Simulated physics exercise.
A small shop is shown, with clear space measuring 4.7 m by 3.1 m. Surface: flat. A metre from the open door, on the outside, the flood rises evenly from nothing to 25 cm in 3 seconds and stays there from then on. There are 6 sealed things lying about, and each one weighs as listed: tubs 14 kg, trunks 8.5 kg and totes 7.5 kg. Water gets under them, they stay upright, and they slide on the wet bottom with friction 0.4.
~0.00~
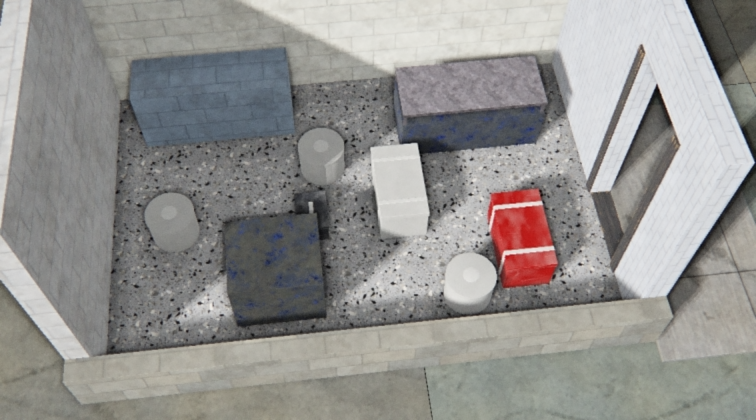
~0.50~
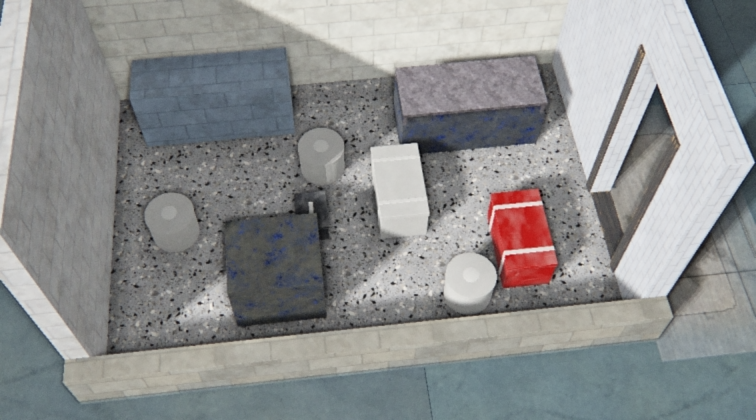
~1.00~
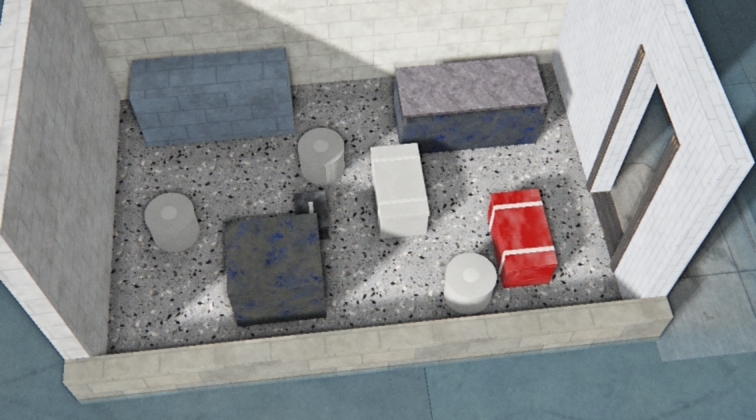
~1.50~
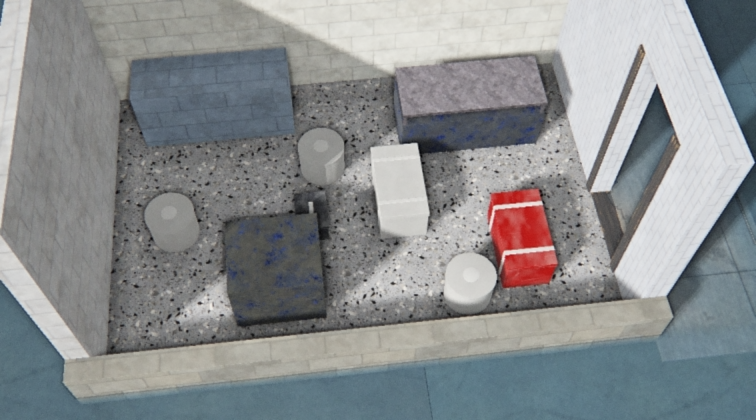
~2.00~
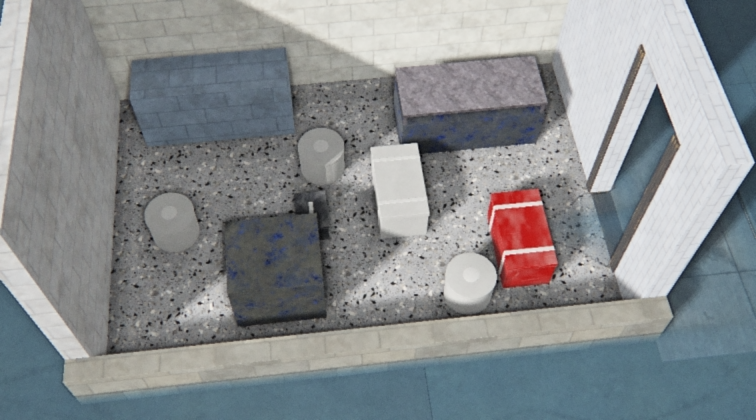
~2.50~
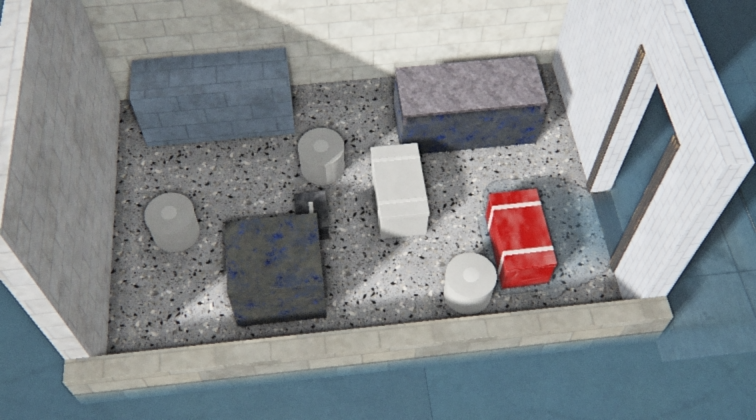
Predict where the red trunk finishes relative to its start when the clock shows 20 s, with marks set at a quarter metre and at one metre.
It'll show a big shift.
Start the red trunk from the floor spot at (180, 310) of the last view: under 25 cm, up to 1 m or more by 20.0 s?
Short answer, it goes a modest way.
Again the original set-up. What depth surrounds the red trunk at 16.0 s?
Depth approx. 17 cm.
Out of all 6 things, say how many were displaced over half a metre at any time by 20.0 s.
I make it 6.
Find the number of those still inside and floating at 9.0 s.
Count: 4.
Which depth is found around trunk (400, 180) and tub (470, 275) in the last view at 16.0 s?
Some 17 cm at the first, some 15 cm at the second.
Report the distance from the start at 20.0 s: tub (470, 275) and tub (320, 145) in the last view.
Shifts: 100 cm / 150 cm.
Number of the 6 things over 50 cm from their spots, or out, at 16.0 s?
5 in all.
After 4.0 s the red trunk is near (412, 222), 1.0 m from its start, afloat; 1 afloat.
After 9.0 s the red trunk is near (353, 81), 2.3 m from its start, afloat; 4 afloat.
After 16.0 s the red trunk is near (355, 70), 2.3 m from its start, afloat; 6 afloat.
After 20.0 s the red trunk is near (355, 68), 2.3 m from its start, afloat; 6 afloat.
